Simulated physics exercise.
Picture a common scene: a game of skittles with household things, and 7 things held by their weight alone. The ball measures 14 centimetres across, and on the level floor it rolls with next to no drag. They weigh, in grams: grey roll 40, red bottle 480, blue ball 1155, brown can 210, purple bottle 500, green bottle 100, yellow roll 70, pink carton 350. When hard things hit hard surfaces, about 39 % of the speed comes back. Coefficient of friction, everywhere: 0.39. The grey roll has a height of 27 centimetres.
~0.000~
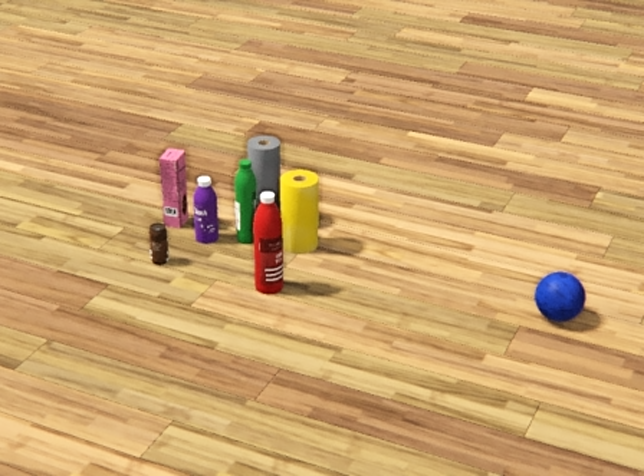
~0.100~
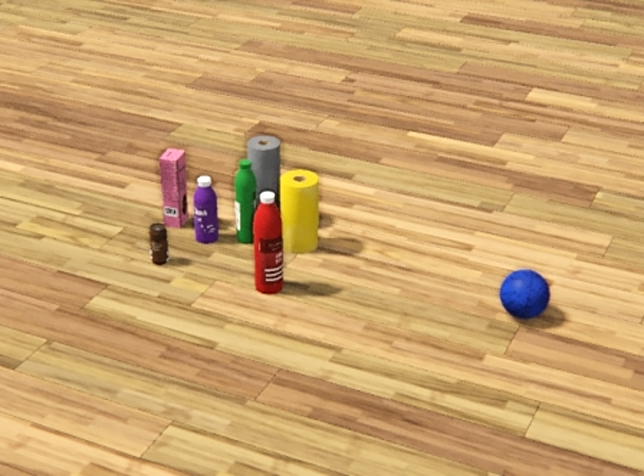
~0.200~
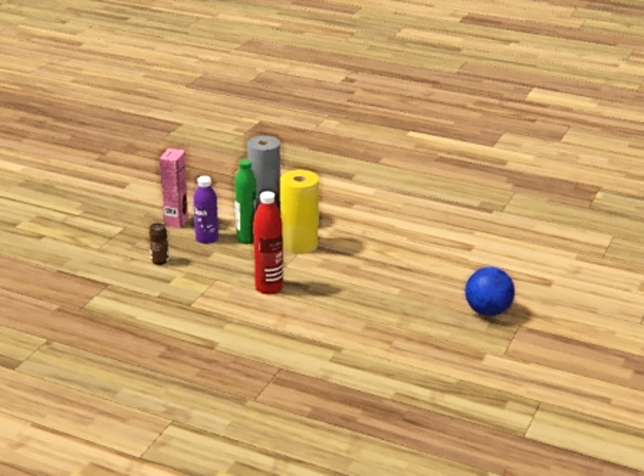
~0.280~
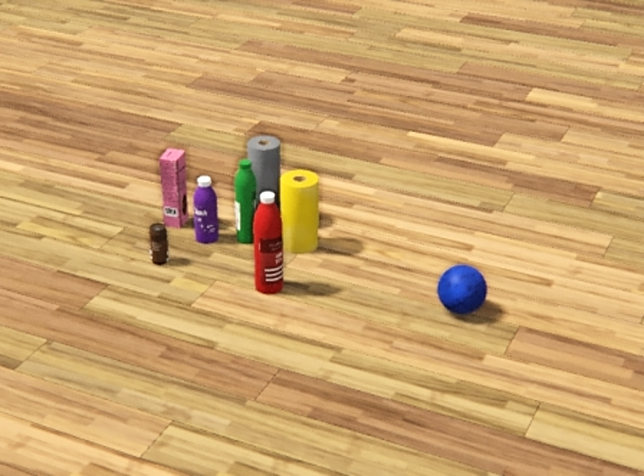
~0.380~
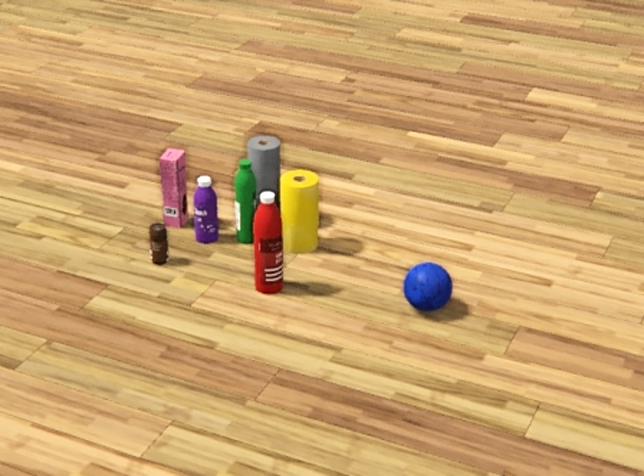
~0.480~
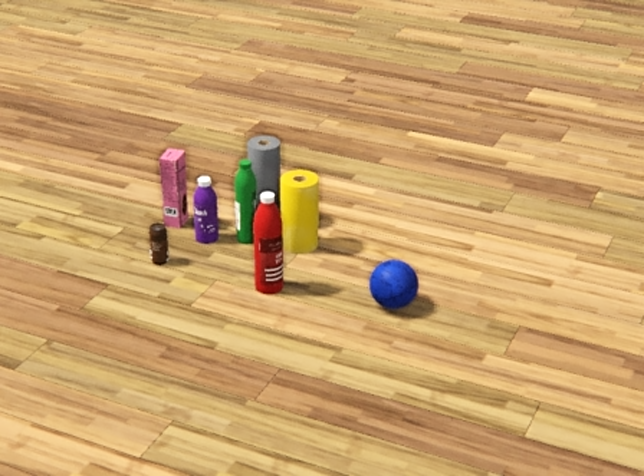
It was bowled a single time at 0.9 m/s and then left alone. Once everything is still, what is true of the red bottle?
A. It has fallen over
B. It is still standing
It has fallen over.
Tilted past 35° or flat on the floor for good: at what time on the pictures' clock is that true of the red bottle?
1.0 s or so.
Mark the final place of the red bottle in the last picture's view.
You'll find it at about (197, 246).
After 0.88 s, ball 78 cm along; blue ball near (276, 279); red bottle leaning 7° near (246, 234).
After 1.48 s, ball 112 cm along; blue ball near (152, 286); red bottle on its side near (195, 248).
After 2.48 s, ball 167 cm along; red bottle on its side near (197, 247).
By the end (3.1 s), tipped over on the floor, red bottle; the other 6 in place, give or take 8 cm. Seen from the same camera at the end, red bottle near (197, 246).
